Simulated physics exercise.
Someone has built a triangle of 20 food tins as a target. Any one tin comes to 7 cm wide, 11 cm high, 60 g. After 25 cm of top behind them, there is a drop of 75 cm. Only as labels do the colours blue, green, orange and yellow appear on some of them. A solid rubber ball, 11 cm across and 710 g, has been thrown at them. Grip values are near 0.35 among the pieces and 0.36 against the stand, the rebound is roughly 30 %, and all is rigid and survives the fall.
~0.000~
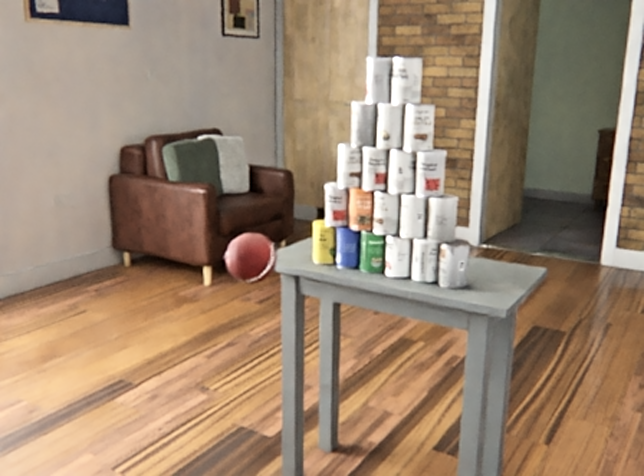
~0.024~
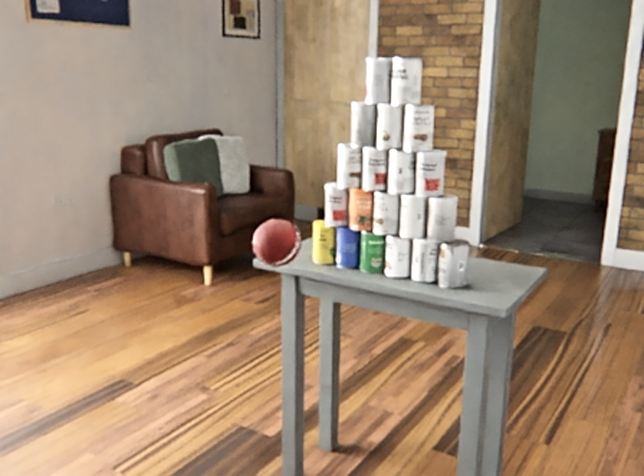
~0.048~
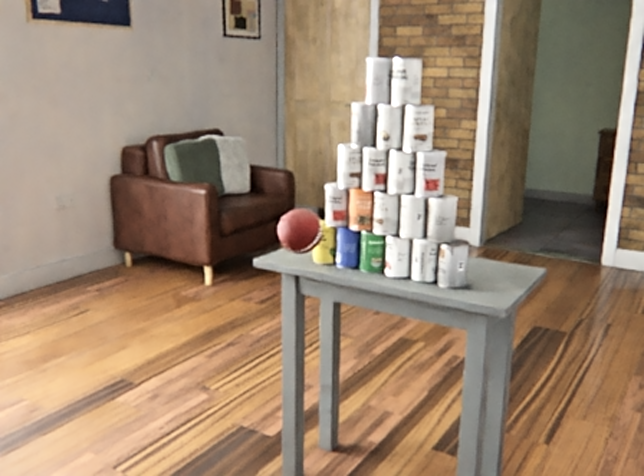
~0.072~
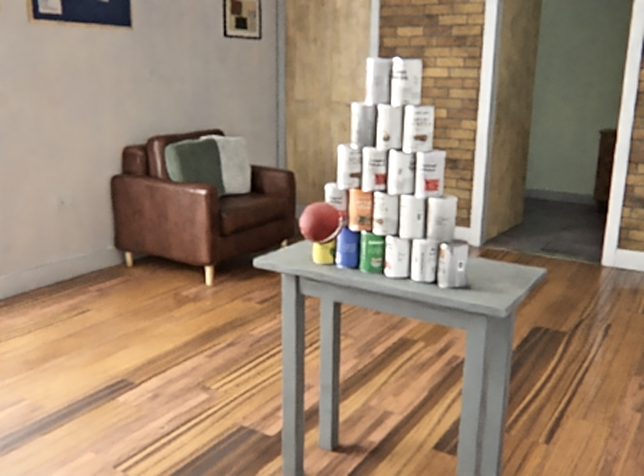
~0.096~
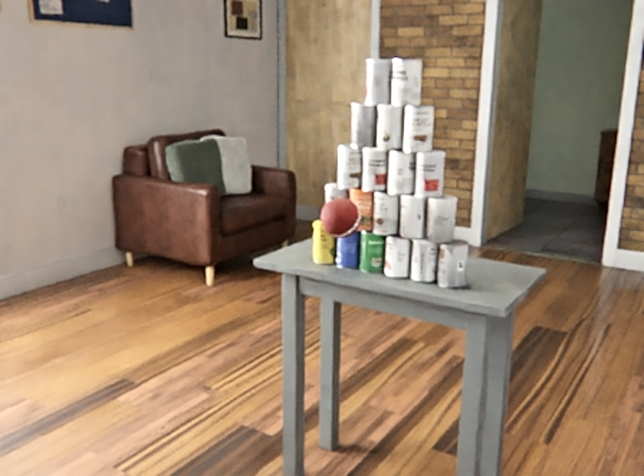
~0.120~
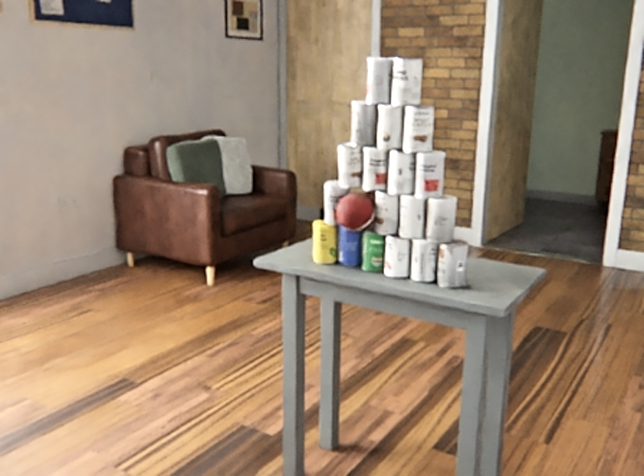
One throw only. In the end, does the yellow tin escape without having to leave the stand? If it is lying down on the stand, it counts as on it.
Yes.
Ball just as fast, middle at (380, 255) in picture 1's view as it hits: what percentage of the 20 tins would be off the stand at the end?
In that case about 40 percent.
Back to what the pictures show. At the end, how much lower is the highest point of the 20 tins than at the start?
22 cm.
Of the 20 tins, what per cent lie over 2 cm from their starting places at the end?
Result: 75 per cent.
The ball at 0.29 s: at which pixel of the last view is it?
Look close to (424, 196).
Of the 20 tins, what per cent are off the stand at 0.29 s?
0 per cent at that moment.
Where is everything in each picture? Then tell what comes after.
In the first picture (pixels give the middle of a visible side; the camera moves round a little), ball (251, 258) 42 cm from contact, 4.1 m/s; yellow tin (330, 245); orange tin (364, 211); green tin (374, 253); none has stirred.
In the second picture, ball (277, 243) 32 cm from contact, 4.0 m/s; yellow tin (330, 245).
In the third picture, ball (300, 231) 23 cm from contact, 4.0 m/s; yellow tin (330, 245).
In the fourth picture, ball (322, 223) 13 cm from contact, 4.0 m/s.
In the fifth picture, ball (341, 218) 36 mm from contact, 4.0 m/s; yellow tin (330, 245).
In the sixth picture, ball (356, 212) after contact, 2.7 m/s; yellow tin (330, 245); green tin (375, 252); steepest lean 7°, the tin at (357, 167); movement in 5 of them.
After 0.29 s, ball still moving; none of the 20 tins off the stand, 15 disturbed; yellow tin 26 mm from its place; orange tin 31° from how it stood, 10 cm lower.
After 0.61 s, ball still moving; 3 of the 20 tins off the stand; yellow tin 26 mm from its place; green tin 74° from how it stood, 8 cm lower.
After 1.03 s, ball still moving; 6 of the 20 tins off the stand; yellow tin 27 mm from its place; blue tin on its side.
After 1.66 s, ball still moving; 9 of the 20 tins off the stand; yellow tin 27 mm from its place; orange tin on its side.
In the end (2.2 s), ball rolling away; 9 of the 20 tins off the stand; yellow tin 27 mm from its place; orange tin on its side; green tin on its side. From the last view, middles, yellow tin near (319, 241).
